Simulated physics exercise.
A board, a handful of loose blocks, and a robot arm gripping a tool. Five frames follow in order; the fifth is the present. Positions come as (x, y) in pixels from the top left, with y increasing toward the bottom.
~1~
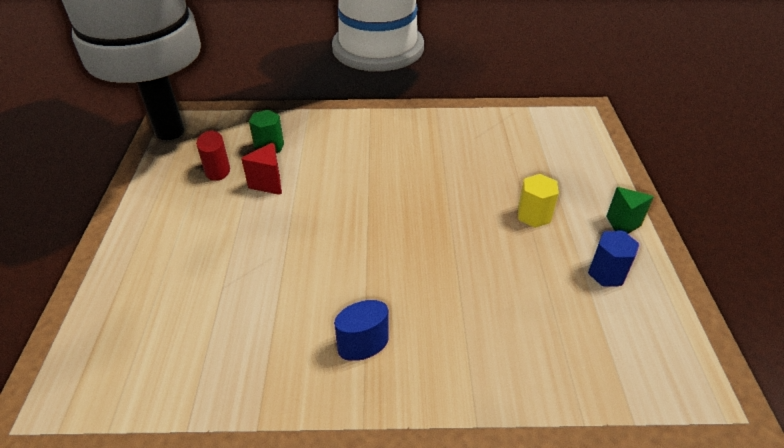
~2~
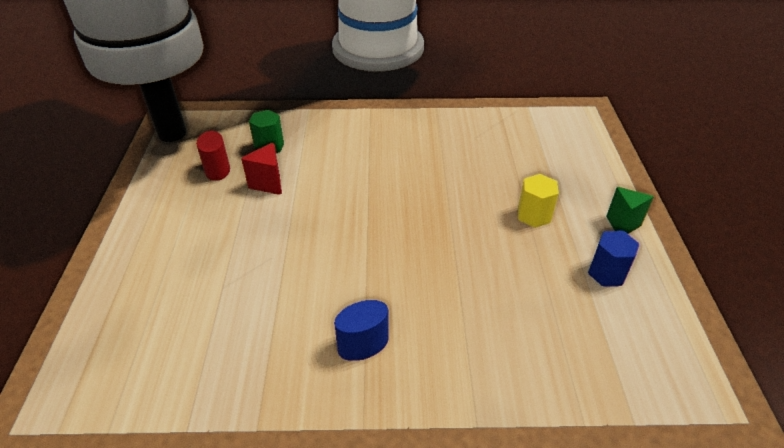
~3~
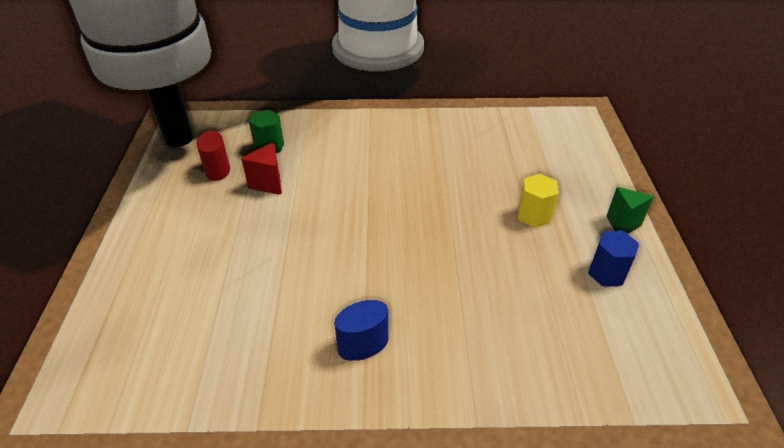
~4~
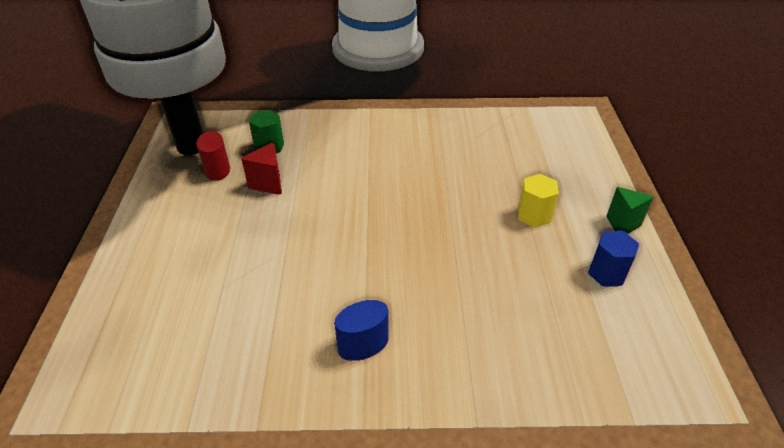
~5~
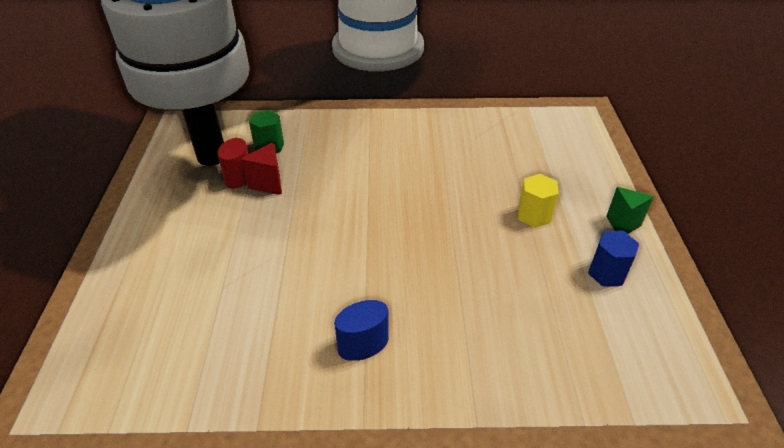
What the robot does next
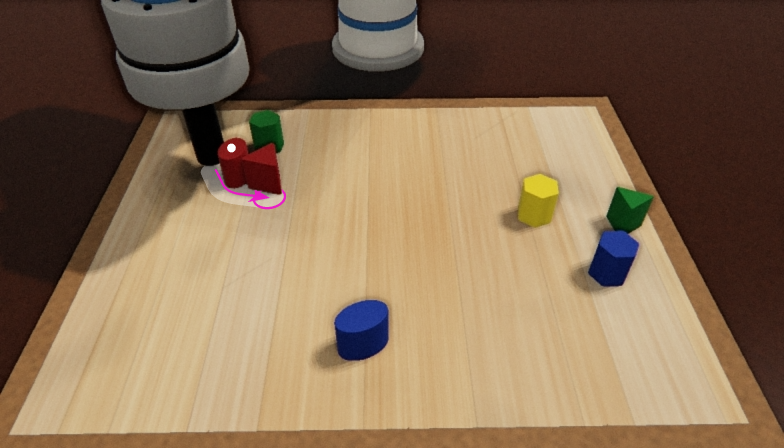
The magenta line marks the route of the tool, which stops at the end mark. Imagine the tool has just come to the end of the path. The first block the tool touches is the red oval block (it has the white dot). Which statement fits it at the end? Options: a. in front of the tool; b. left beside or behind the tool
Answer: A.
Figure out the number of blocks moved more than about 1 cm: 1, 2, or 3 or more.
I foresee two blocks being moved.
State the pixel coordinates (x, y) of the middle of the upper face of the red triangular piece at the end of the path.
In the picture, that point is around (318, 156).
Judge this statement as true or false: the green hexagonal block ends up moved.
False.
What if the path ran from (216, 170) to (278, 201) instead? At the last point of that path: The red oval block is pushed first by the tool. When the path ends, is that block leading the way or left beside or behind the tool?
It remains before the tool.
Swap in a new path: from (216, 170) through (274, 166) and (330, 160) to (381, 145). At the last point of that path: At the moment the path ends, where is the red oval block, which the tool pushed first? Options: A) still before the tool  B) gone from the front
The correct letter is B.
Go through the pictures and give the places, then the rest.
The first picture shows tool's lower end at (170, 133); red oval block at (210, 141); red triangular piece at (263, 155); green hexagonal block at (264, 118).
The second picture shows tool at (172, 134); blocks still.
The third picture shows tool at (179, 139); blocks still.
The fourth picture shows tool at (192, 147); blocks still.
The fifth picture shows tool at (212, 157); red oval block at (231, 148); red triangular piece at (263, 155); green hexagonal block at (264, 118).
Drawn move, from (216, 170) by way of (224, 185) and (243, 194) to (270, 198); the dot is on the red oval block.
What follows on the original path. Halfway along, tool at (228, 179); red oval block at (254, 160), turned 10° anticlockwise; red triangular piece at (280, 158), turned 45° anticlockwise.
At the end, tool at (267, 185); red oval block at (293, 164), turned 25° anticlockwise; red triangular piece at (318, 156), turned 75° anticlockwise; green hexagonal block still.
